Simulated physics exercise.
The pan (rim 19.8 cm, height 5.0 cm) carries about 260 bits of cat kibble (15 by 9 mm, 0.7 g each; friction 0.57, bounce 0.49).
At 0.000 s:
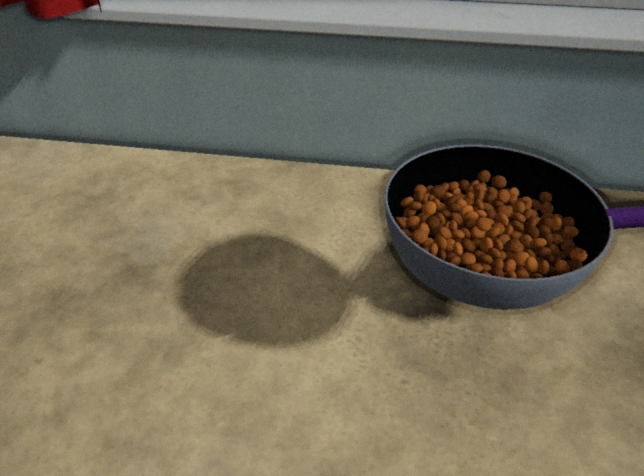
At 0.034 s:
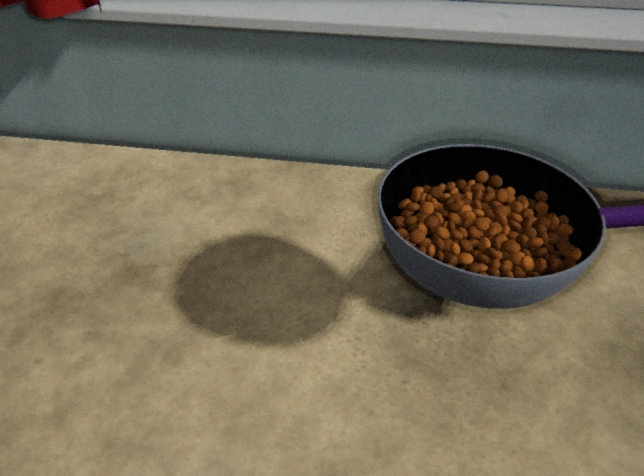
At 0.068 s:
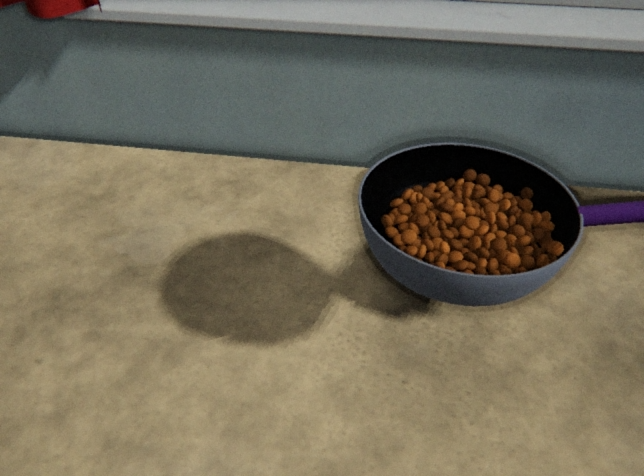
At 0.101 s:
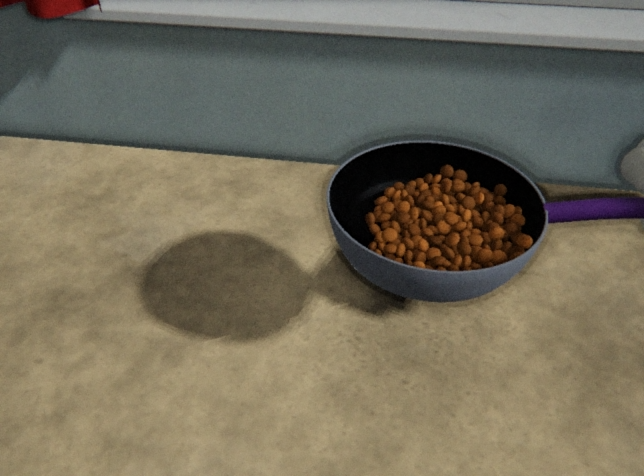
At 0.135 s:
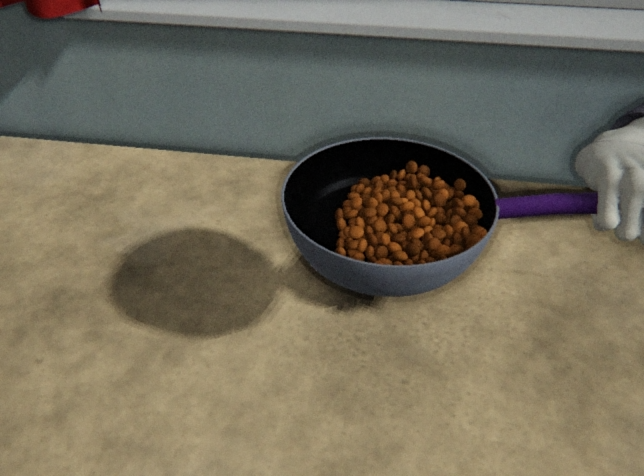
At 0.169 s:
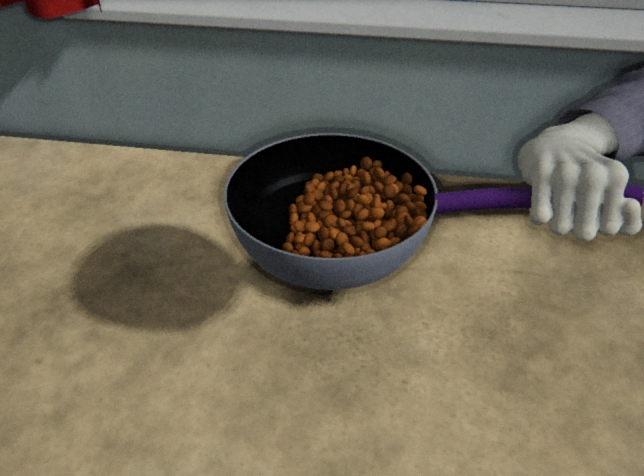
The footage shows a dark pan of brown kibble sliding left across a mottled beige surface, its shadow moving alongside, as a pale gloved hand gripping the purple handle comes into view at the right and the kibble shifts toward the handle side.
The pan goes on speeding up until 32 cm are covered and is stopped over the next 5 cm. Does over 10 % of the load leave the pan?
Lost: Over.
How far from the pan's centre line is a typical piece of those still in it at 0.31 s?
Roughly 6.5 cm.
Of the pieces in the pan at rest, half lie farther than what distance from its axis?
Roughly 7.0 cm.
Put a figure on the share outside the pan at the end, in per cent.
Some 25 per cent.
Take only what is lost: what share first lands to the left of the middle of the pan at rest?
Roughly 100 per cent.
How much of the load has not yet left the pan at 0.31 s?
Some 100 per cent of the load.
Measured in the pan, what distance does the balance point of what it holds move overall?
Roughly 5.5 cm.
After 0.25 s, tilt 0 degrees; pan 100 %; middle of all pieces near (187, 201).
After 0.31 s, tilt 0 degrees; pan 100 %; middle of all pieces near (81, 183).
After 0.37 s, tilt 0 degrees; pan 85 %, in the air 15 %; middle of all pieces near (58, 168).
After 0.43 s, tilt 0 degrees; pan 75 %, in the air 25 %; middle of all pieces near (50, 165).
In the end, at 0.9 s, pan 75 %, fallen left of where it stops 25 %.
